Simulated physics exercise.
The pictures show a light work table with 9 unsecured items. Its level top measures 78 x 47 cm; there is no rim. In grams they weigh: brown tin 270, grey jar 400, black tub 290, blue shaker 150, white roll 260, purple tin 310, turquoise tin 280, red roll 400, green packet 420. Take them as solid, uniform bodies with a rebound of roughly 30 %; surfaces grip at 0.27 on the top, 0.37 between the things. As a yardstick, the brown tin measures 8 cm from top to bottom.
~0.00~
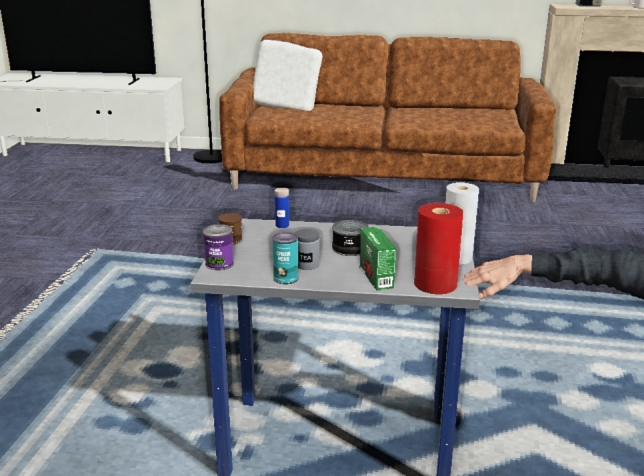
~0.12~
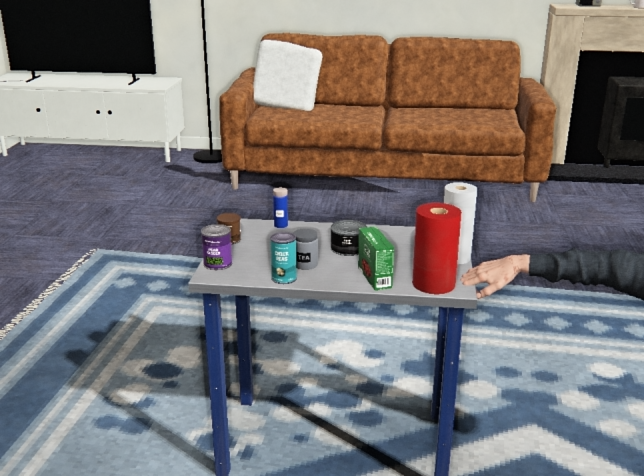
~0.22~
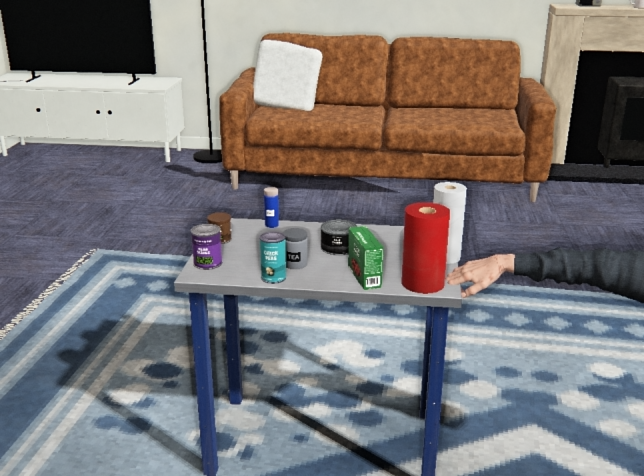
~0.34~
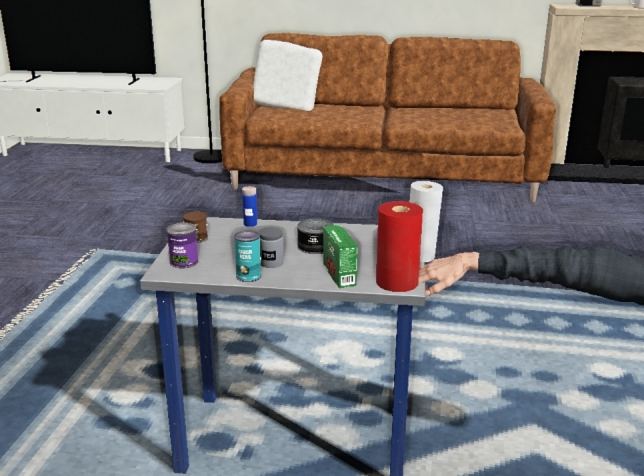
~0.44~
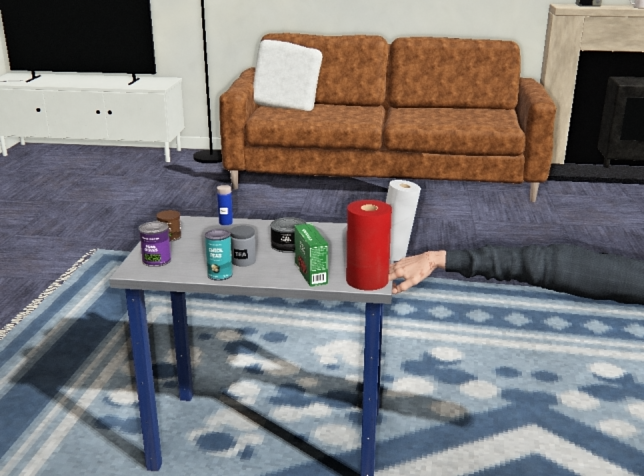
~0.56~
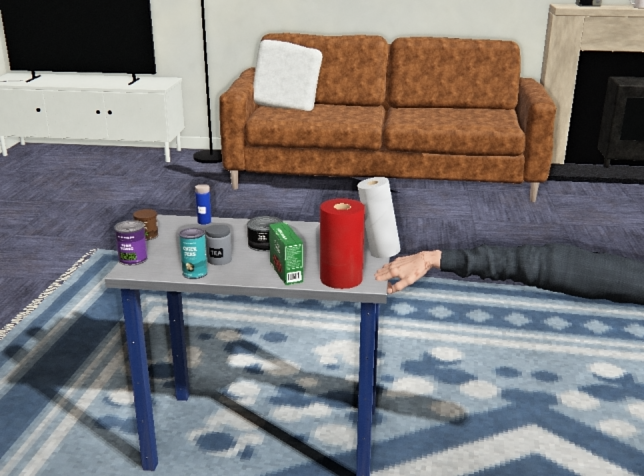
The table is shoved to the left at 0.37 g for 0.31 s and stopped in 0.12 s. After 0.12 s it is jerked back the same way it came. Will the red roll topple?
The red roll stays upright.
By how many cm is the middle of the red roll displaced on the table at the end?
Some 11 cm.
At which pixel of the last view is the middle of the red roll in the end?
Near (396, 246).
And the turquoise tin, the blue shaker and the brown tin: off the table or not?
The turquoise tin ends on the table; the blue shaker ends on the table; the brown tin ends off the table.
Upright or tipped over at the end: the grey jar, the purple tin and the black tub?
The grey jar keeps standing; the purple tin topples; the black tub keeps standing.
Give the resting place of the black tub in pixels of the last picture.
Near (306, 236).
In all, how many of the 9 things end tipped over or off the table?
4 of them.
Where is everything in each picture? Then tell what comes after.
Red roll (438, 249); brown tin (231, 229), in the first frame.
Table 1 cm from its start; black tub (349, 238); blue shaker (281, 208), in the second frame.
Table 5 cm from its start; white roll (448, 223); purple tin (207, 247), in the third frame.
Table 14 cm from its start; white roll (423, 222) 4 cm from its spot; turquoise tin (248, 256) 4 cm from its spot, in the fourth frame.
Table 23 cm from its start; white roll (398, 221) off the table; brown tin (169, 226) 4 cm from its spot, in the fifth frame.
Table 24 cm from its start; red roll (342, 244); black tub (266, 234), in the sixth frame.
By 0.76 s, table 21 cm from its start; brown tin and purple tin now off the table; red roll 8 cm from its spot near (331, 243); white roll tilted 54°.
By 0.86 s, table 13 cm from its start; red roll 13 cm from its spot near (341, 244); white roll on its side; turquoise tin 14 cm from its spot.
By 0.96 s, table 4 cm from its start; red roll 17 cm from its spot near (361, 245); white roll on its side; blue shaker 18 cm from its spot.
By 1.16 s, red roll 12 cm from its spot near (393, 246); white roll on its side; blue shaker tilted 29°.
When it is over (1.8 s), off the table and tipped over, purple tin; off the table but upright, brown tin; lying over on the table, blue shaker and white roll; not toppled but over 5 cm from the start, grey jar, black tub, turquoise tin, red roll and green packet. End places, in pixels of the last picture, red roll near (396, 246).
